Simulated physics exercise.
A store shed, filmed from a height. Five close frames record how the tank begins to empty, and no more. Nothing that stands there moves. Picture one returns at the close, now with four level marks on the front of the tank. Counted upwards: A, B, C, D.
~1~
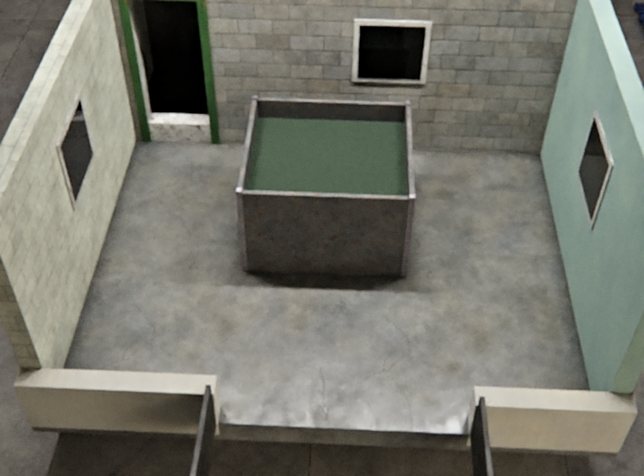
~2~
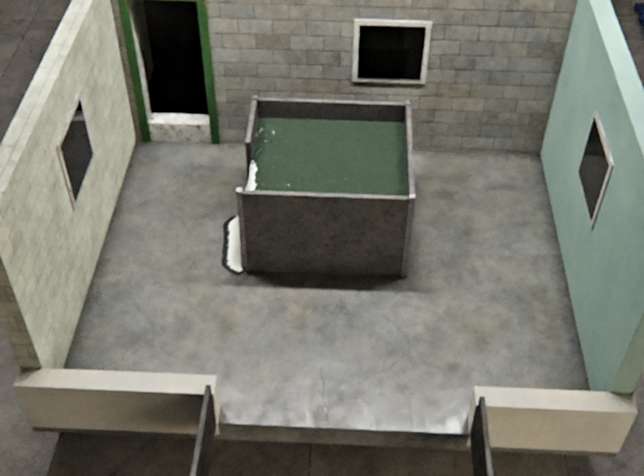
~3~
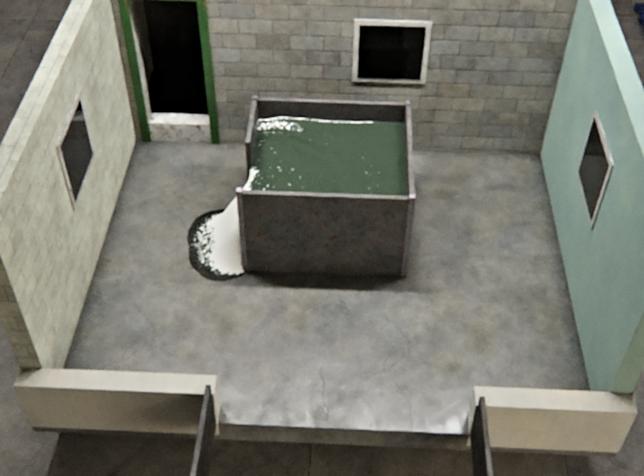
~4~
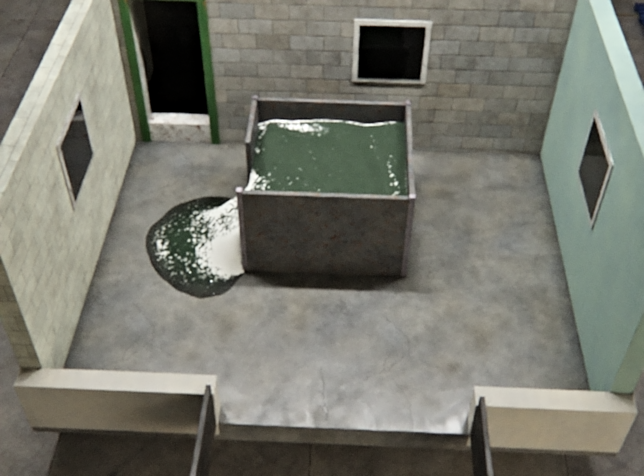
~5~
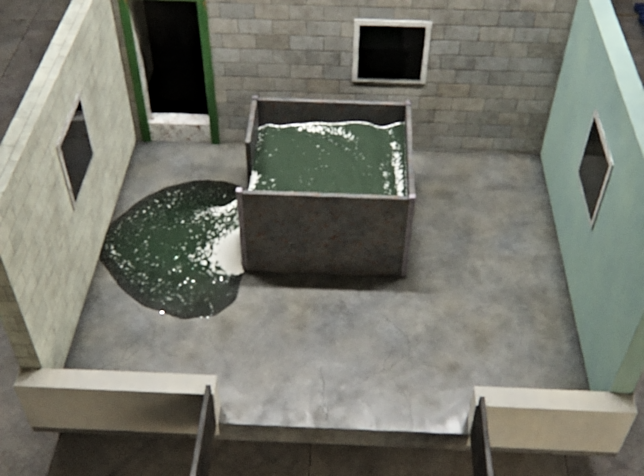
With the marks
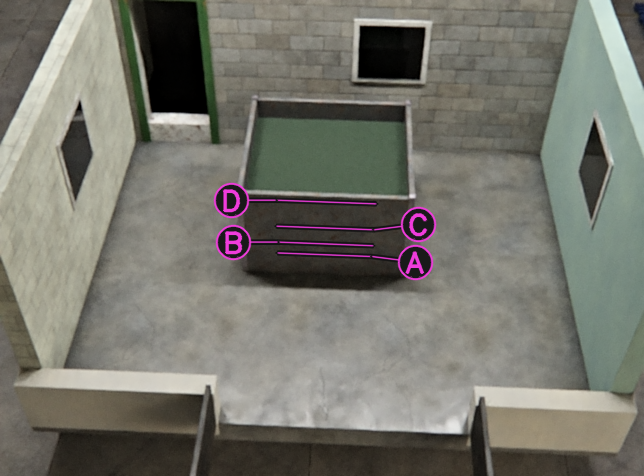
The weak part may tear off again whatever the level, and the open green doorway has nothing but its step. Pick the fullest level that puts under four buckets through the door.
That is line C.
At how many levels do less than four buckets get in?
Three.
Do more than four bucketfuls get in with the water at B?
No.
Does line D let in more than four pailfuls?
Yes, it does.
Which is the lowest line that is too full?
Here it is line D.
On the marked copy, A at (325, 254); B at (325, 243); C at (325, 227); D at (325, 202); from the bottom up A, B, C, D.
With A, nothing gets over.
With B, nothing gets over.
With C, a splash gets over, under a bucket.
With D, about 8 bucketfuls get in.
